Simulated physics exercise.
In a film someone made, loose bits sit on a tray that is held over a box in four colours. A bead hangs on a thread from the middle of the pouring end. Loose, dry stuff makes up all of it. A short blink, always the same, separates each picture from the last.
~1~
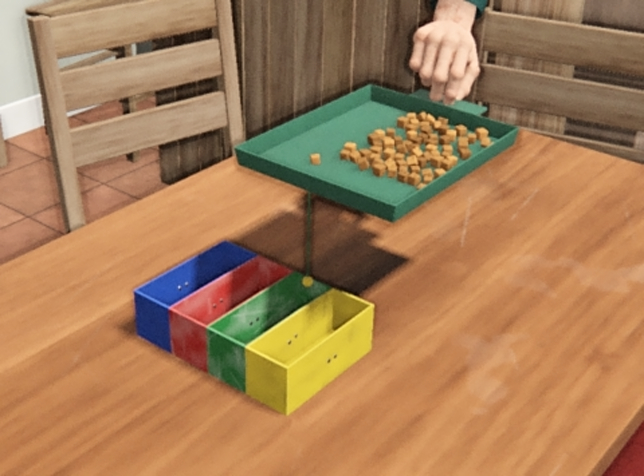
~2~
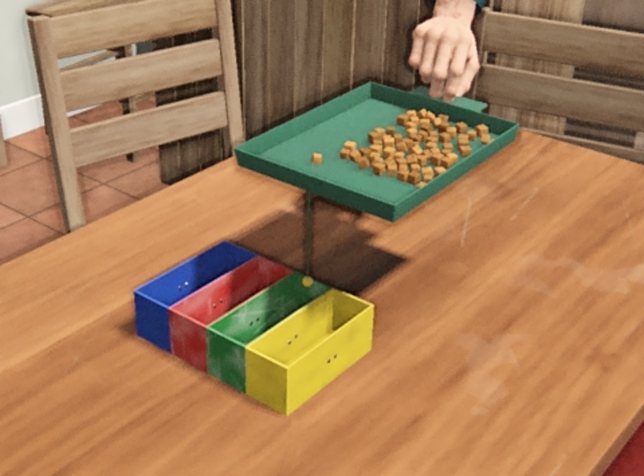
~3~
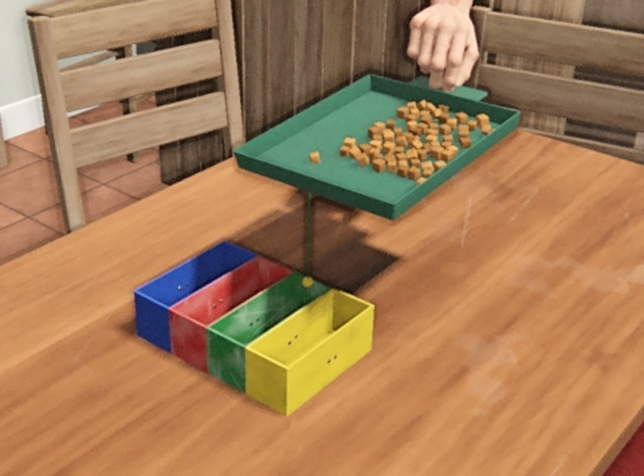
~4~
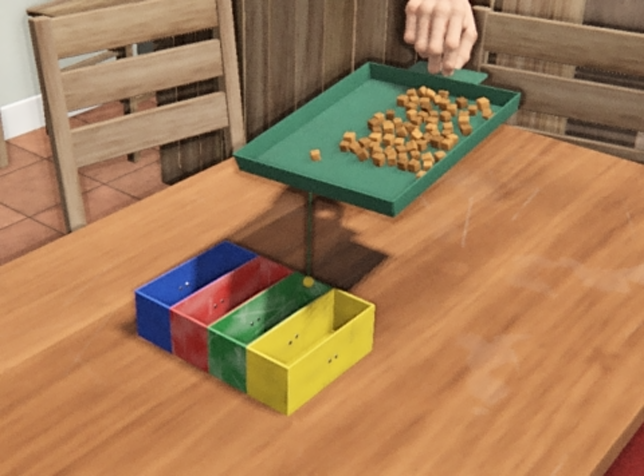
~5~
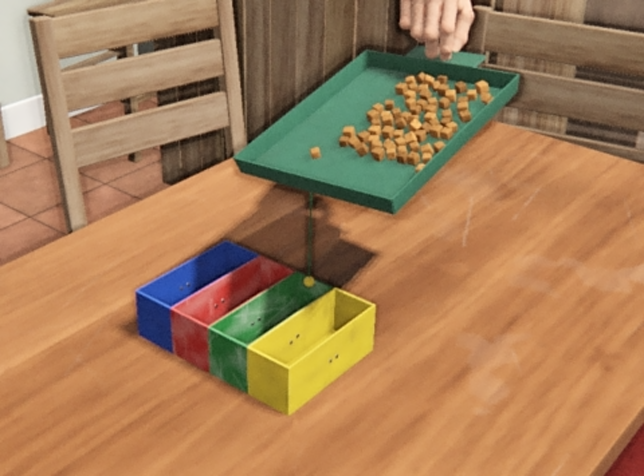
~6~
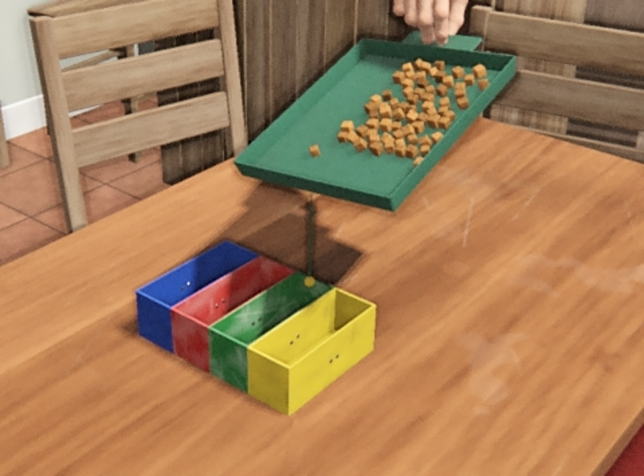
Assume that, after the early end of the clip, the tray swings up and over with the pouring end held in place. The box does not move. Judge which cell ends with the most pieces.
The red cell ends with the most.
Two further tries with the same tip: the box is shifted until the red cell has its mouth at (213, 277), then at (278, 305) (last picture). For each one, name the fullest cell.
For the first position it is the cell in red, and for the second it is blue.
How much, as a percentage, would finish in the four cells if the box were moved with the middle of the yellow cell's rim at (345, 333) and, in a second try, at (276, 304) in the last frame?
In order: 90 per cent and 90 per cent.
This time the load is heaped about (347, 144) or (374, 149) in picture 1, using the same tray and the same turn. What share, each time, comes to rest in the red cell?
You'd get near 50 percent first and near 40 percent next.
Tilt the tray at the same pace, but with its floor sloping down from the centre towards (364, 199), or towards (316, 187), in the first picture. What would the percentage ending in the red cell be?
Respectively 0 and 20 in a hundred.
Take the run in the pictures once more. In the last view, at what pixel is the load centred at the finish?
Centre at rest: Close to (230, 325).
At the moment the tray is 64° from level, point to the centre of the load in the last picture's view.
Close to (278, 162).
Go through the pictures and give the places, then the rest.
In the first frame, corners of the pouring end at (238, 147) and (394, 204), level; middle of the load at (414, 149), brown sugar cubes; bead on its thread at (308, 282); blue cell at (153, 317); red cell at (189, 336); green cell at (227, 355); yellow cell at (267, 376).
In the second frame, corners of the pouring end at (238, 148) and (394, 203), level; middle of the load at (414, 147).
In the third frame, corners of the pouring end at (237, 150) and (393, 202), tipped barely, lowest at the left corner; middle of the load at (414, 140).
In the fourth frame, corners of the pouring end at (237, 153) and (392, 199), tipped a little, lowest at the left corner; middle of the load at (414, 130).
In the fifth frame, corners of the pouring end at (237, 156) and (391, 197), tipped a little, lowest at the left corner; middle of the load at (413, 120).
In the sixth frame, corners of the pouring end at (237, 160) and (389, 195), tipped clearly, lowest at the left corner; middle of the load at (411, 111); blue cell at (155, 317); red cell at (191, 336); green cell at (229, 356); yellow cell at (269, 376).
Soon after the last picture, tray tipped steeply; nearly all on the tray; a stray few falling or outside the box.
A little later, tray tipped past a quarter turn; about half on the tray; about a quarter in the blue cell; about a quarter in the red cell; a stray few in the green cell; a small part falling or outside the box.
Later still, tray tipped past a quarter turn; about half in the red cell; about a quarter in the blue cell; about a quarter in the green cell; a small part falling or outside the box.
At rest, tray tipped past a quarter turn; about half in the red cell; about a quarter in the blue cell; about a quarter in the green cell; none in the yellow cell; a small part outside the box.
